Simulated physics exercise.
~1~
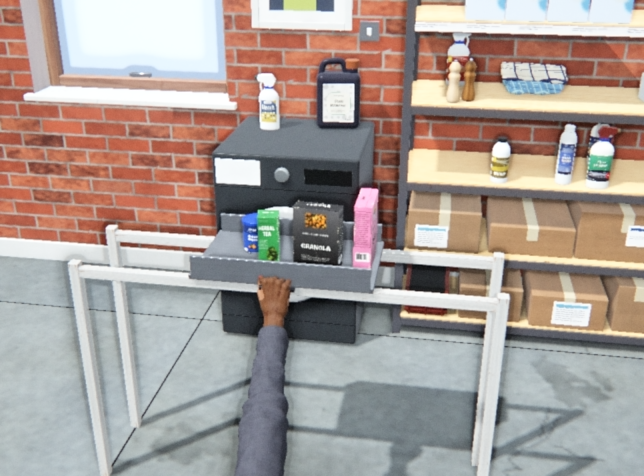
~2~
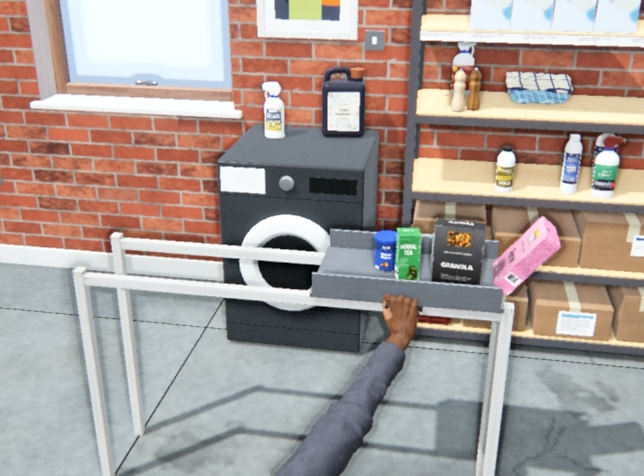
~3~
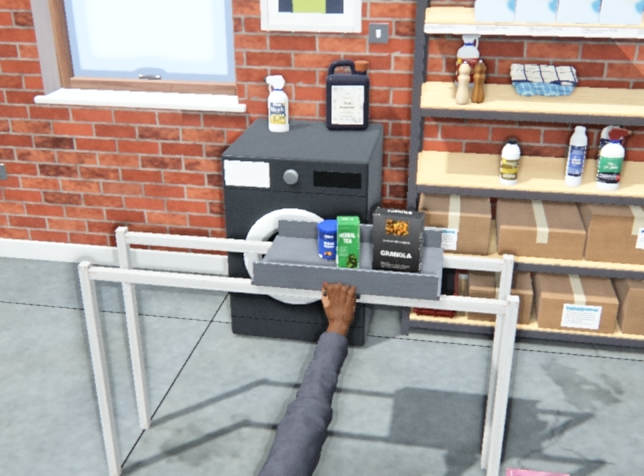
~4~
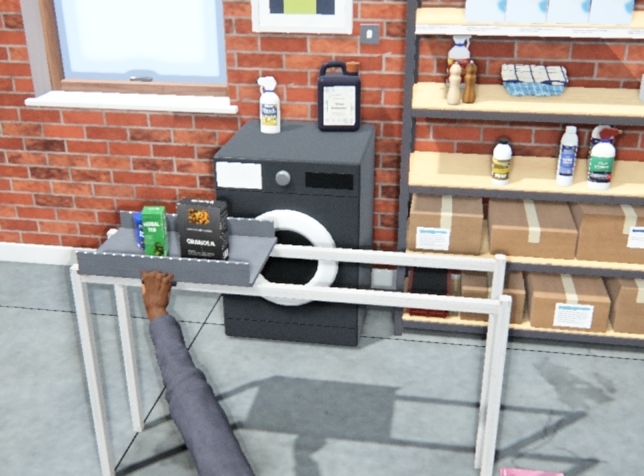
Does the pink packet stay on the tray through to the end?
No, the pink packet tips over at the right end and drops to the floor, while the tray goes left without it.
